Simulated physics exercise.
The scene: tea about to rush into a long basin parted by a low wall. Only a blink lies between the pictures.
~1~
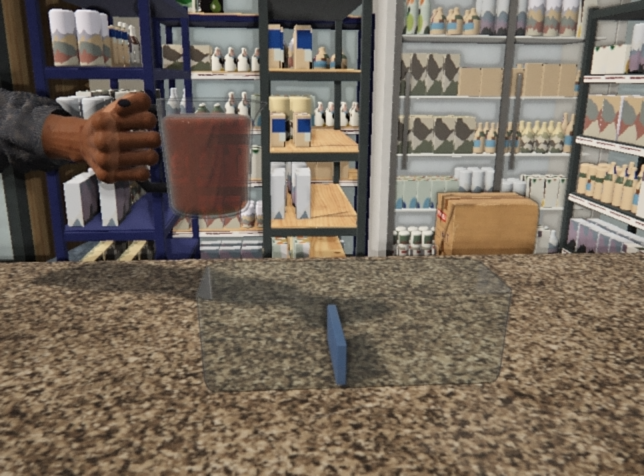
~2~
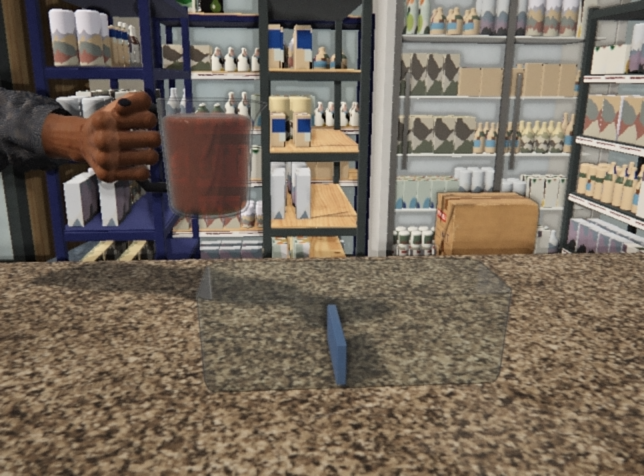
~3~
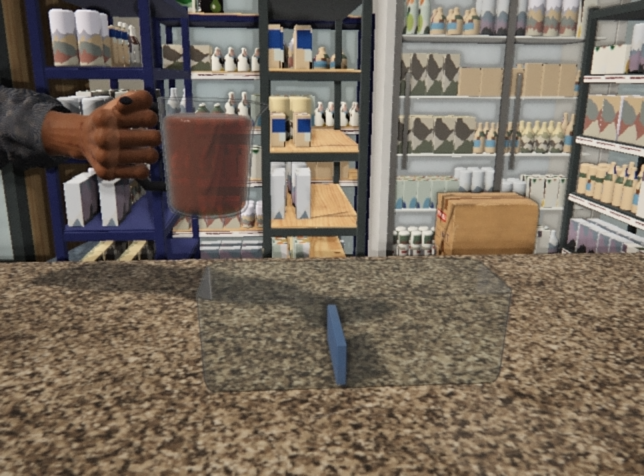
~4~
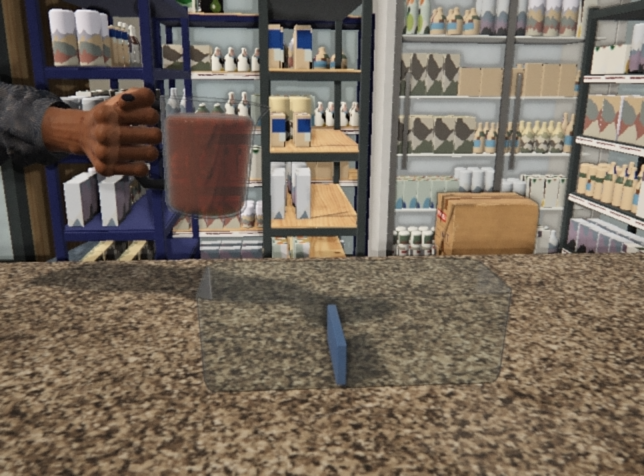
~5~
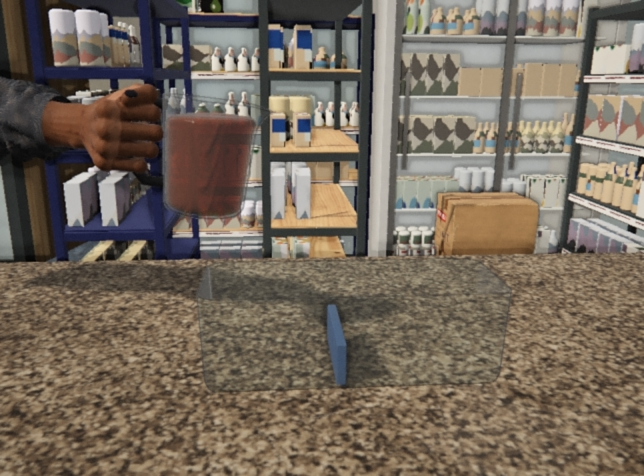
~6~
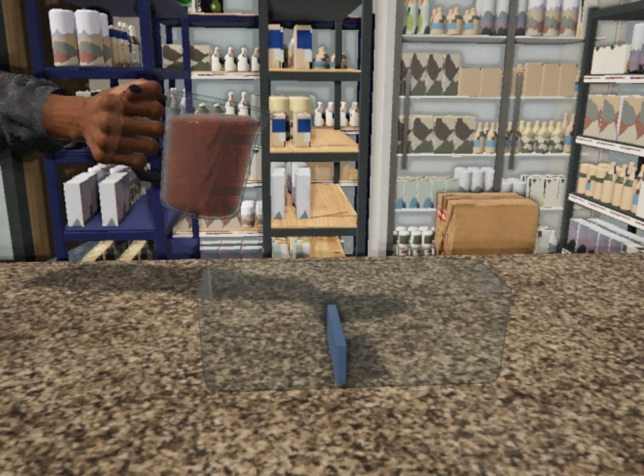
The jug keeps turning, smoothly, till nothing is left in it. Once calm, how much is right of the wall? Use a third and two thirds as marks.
The share right of the wall is from a third to two thirds.
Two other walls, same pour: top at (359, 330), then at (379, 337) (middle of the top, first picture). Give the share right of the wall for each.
Roughly 5 per cent, and 10 per cent.
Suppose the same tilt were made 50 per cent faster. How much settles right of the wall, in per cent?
Close to 40 per cent.
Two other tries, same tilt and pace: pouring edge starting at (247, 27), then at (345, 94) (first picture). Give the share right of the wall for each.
First some 50, then 95 per cent.
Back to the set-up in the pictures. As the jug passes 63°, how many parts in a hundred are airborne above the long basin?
About 15 per cent.
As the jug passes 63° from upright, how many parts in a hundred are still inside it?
Close to 80 per cent.
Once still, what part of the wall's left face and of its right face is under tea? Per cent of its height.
Some 40 per cent left and 30 right.
A moment on, the tilt is 63° and 82 per cent is still to pour, 1 is left of the wall and 2 right of it.
Next, the tilt is 94° and 35 per cent is still to pour, 12 is left of the wall and 32 right of it.
Then the tilt is 99° and 5 per cent is still to pour, 44 is left of the wall and 46 right of it.
Later the tilt is 99° and 0 per cent is still to pour, 52 is left of the wall and 46 right of it.
At rest 53 per cent lies left of the wall, 46 right of it and 1 outside.
